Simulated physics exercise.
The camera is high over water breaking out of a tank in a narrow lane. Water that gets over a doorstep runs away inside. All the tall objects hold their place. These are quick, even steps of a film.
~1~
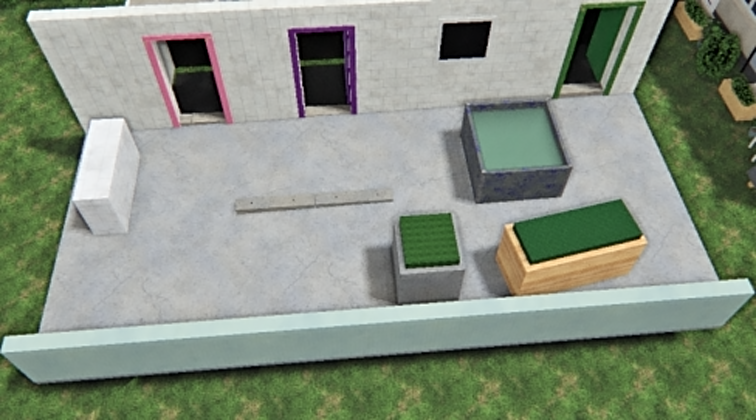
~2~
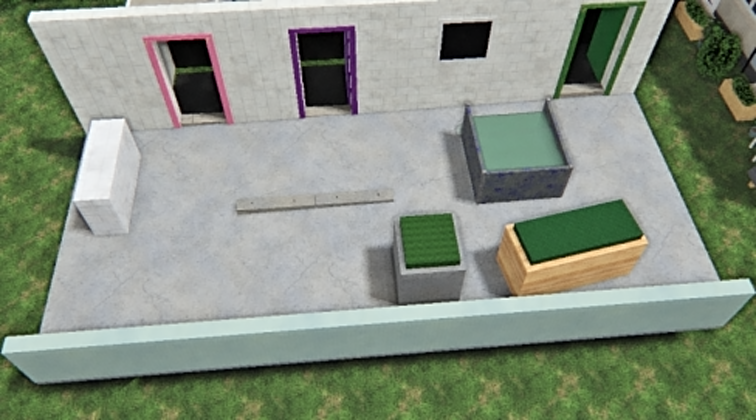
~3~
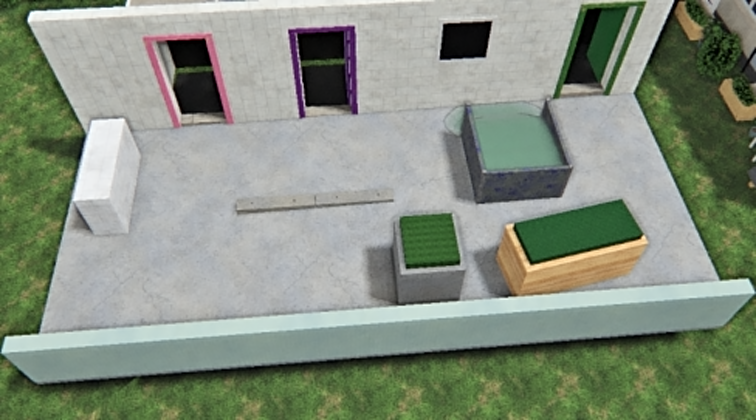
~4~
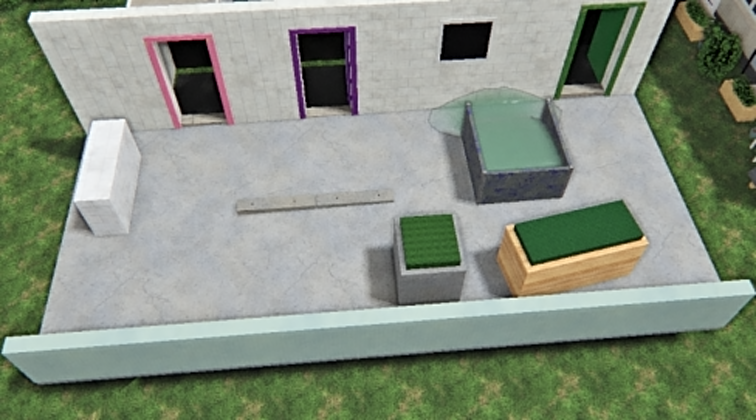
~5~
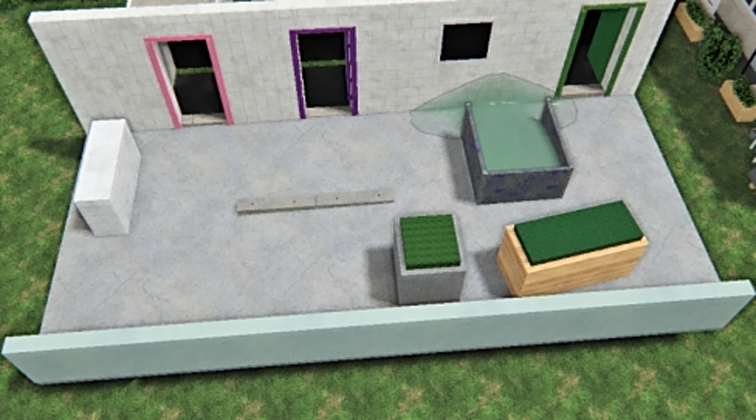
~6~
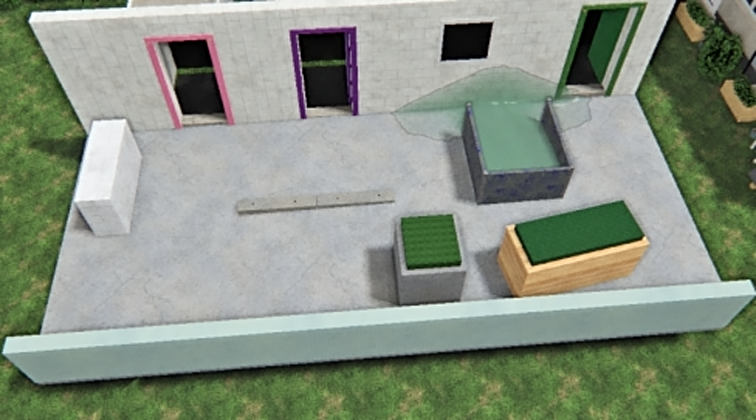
Greenish water pours out the far side of a square tank and spreads along the white wall.
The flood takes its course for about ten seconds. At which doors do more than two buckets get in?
The pink door holds within the limit; the green door holds within the limit; the purple door holds within the limit.
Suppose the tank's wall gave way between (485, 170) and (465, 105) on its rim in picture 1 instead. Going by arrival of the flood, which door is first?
I say the purple one.
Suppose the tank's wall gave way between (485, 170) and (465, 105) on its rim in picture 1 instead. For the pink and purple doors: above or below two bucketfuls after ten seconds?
My reading: The pink one holds; the purple one takes more.
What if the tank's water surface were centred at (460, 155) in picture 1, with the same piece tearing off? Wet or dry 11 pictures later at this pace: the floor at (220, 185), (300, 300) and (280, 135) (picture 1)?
In that order: Covered, not flooded, covered.
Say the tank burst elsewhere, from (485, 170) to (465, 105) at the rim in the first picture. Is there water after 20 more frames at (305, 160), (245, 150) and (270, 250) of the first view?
In that order: Covered, covered, wet.
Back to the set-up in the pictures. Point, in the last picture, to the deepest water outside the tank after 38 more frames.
At about (142, 171).
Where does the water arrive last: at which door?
That is the pink door.
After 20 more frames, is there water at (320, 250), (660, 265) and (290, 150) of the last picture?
In that order: Dry, dry, wet.
A moment on, water covers 15 % of the floor; the pink door not reached, the green door under two buckets in, the purple door wet at the sill, nothing in.
Next, water covers 30 % of the floor; the pink door wet at the sill, nothing in, the green door under two buckets in, the purple door wet at the sill, nothing in.
Then, water covers 40 % of the floor; the pink door wet at the sill, nothing in, the green door under two buckets in, the purple door under two buckets in.
Later, water covers 45 % of the floor; the pink door wet at the sill, nothing in, the green door under two buckets in, the purple door under two buckets in.
In the end, water covers 45 % of the floor; the pink door wet at the sill, nothing in, the green door under two buckets in, the purple door under two buckets in.
